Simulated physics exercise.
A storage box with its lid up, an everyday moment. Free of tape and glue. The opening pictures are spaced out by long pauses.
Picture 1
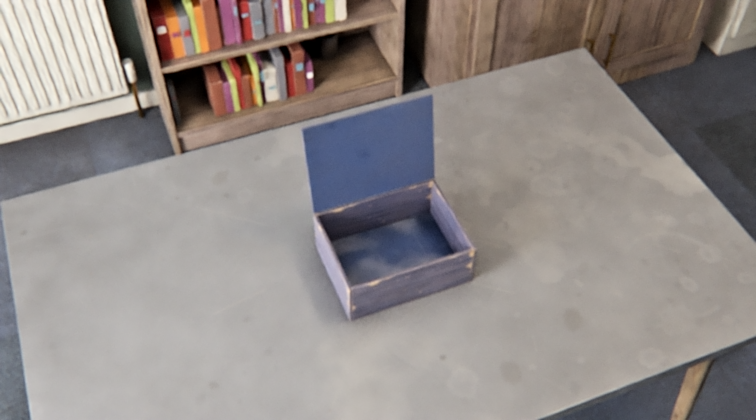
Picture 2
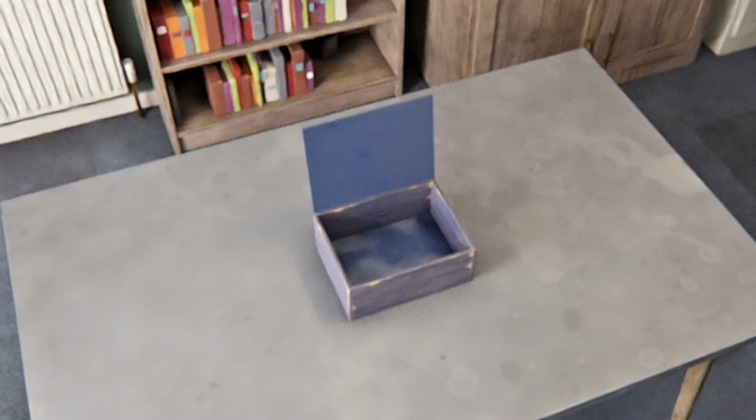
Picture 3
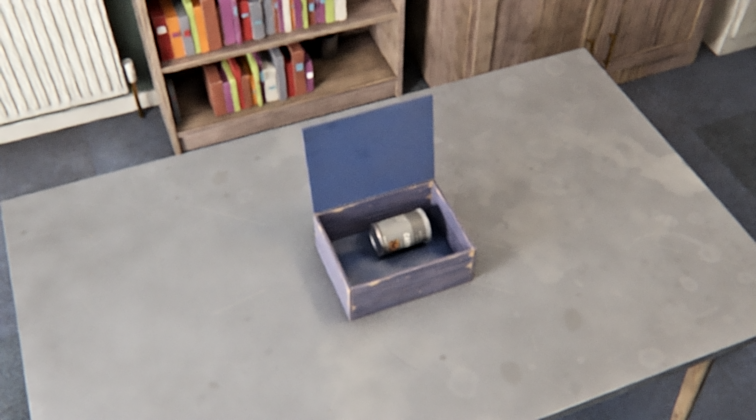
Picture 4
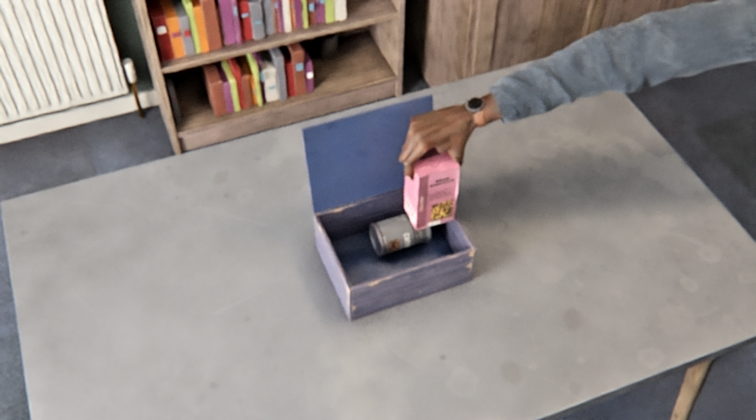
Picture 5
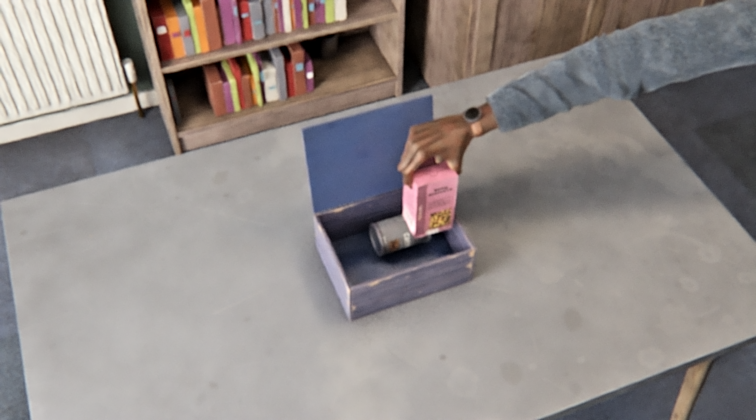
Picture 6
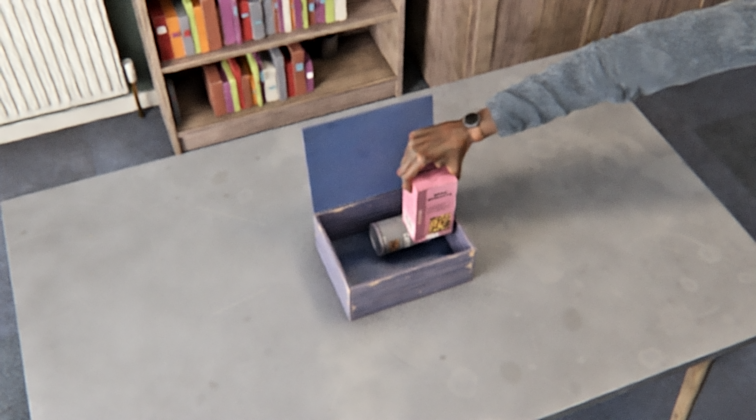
On a grey table, an open blue box sat empty until a grey tin appeared inside, and then a hand reached in from the right and lowered a pink carton in beside it.
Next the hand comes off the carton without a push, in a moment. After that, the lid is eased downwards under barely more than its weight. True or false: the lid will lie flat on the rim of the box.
False.
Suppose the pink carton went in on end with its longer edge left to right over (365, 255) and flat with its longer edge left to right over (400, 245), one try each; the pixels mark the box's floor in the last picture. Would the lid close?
Lid: First try open, second try closed.
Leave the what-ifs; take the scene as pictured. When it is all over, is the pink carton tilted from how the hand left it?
Once everything settles, the pink carton ends up at a slant.
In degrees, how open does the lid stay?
The lid sits around 20° above the rim.
Then, 1.30 s after the last picture, lid 77° above the rim; pink carton tipped 53° from how it was near (432, 236); grey tin rolled a little.
Then, 2.00 s after the last picture, lid 32° above the rim; pink carton tipped 53° from how it was near (432, 236); grey tin rolled a little.
At rest, lid 22° above the rim; tipped over in the box, pink carton; grey tin in place. Seen from the same camera at the end, pink carton near (432, 236).
